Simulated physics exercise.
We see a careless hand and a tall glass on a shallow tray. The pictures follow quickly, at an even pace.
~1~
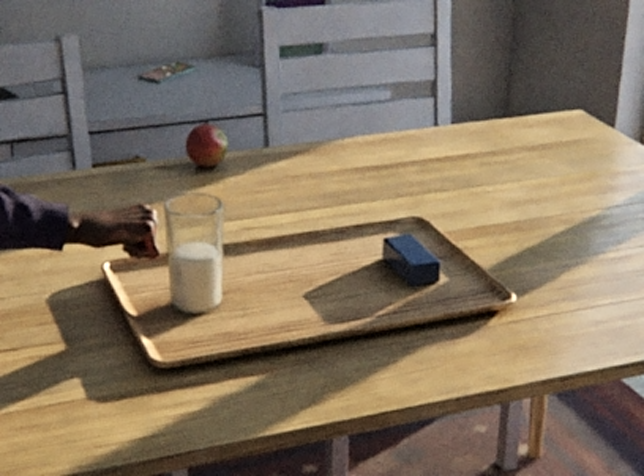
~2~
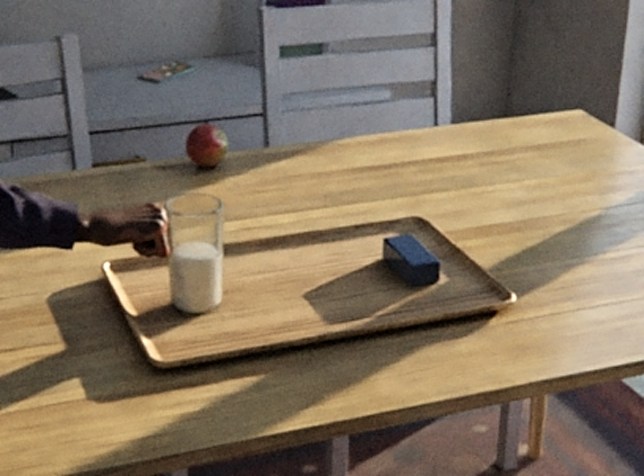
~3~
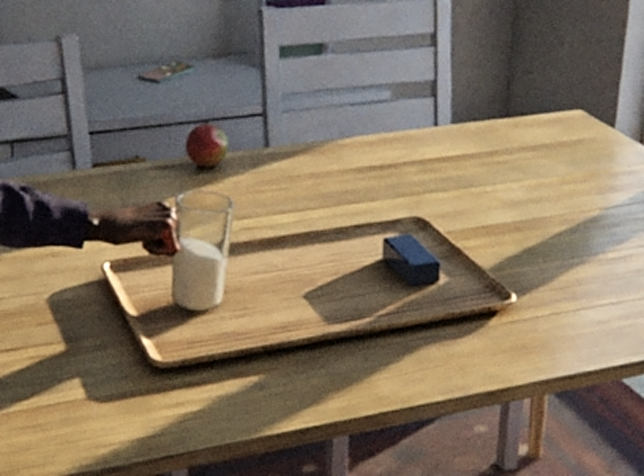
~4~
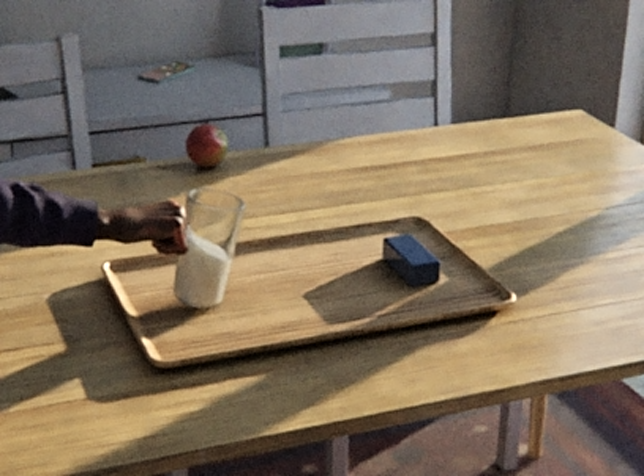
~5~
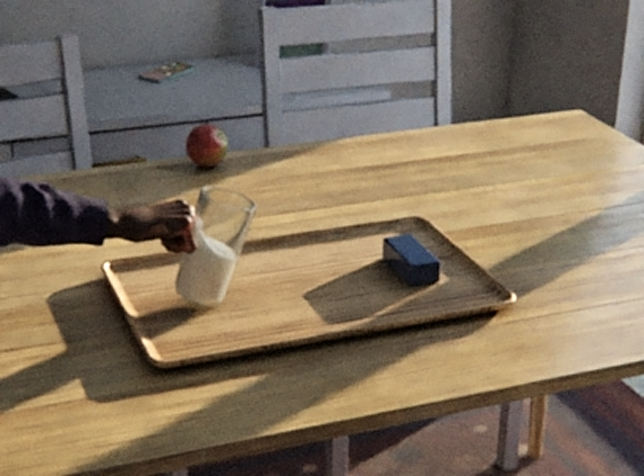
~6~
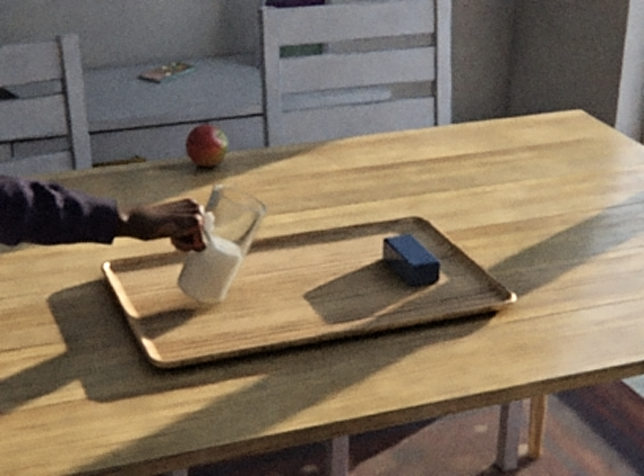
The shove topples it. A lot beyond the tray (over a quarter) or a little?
As it turns out, less than a quarter leaves the tray.
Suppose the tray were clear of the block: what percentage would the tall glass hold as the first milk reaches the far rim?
Some 50 per cent.
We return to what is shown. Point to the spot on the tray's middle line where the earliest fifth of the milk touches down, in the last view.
Around (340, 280).
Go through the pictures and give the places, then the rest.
In the first frame, it leans 0°; its right rim is at (220, 203); the milk meets the walls at (171, 253) and (217, 246); the tray's far rim is at (467, 256); a block is fixed to the tray further along.
In the second frame, it leans 0°; its right rim is at (220, 203); the milk meets the walls at (171, 253) and (216, 246).
In the third frame, it leans 6°; its right rim is at (231, 202); the milk meets the walls at (177, 239) and (219, 246).
In the fourth frame, it leans 12°; its right rim is at (242, 203); the milk meets the walls at (186, 227) and (226, 250).
In the fifth frame, it leans 18°; its right rim is at (253, 204); the milk meets the walls at (188, 245) and (234, 248).
In the sixth frame, it leans 25°; its right rim is at (263, 207); the milk meets the walls at (193, 248) and (241, 245).
A moment on, the tall glass is falling and 100 per cent is in the glass, 0 on the tray and 0 above or beyond its rim.
Next, the tall glass lies on its side and 79 per cent is in the glass, 10 on the tray and 11 above or beyond its rim.
Then the tall glass lies on its side and 39 per cent is in the glass, 43 on the tray and 18 above or beyond its rim.
Later the tall glass lies on its side and 21 per cent is in the glass, 68 on the tray and 11 above or beyond its rim.
At rest 88 per cent is held by tray and glass, 12 is off the tray.
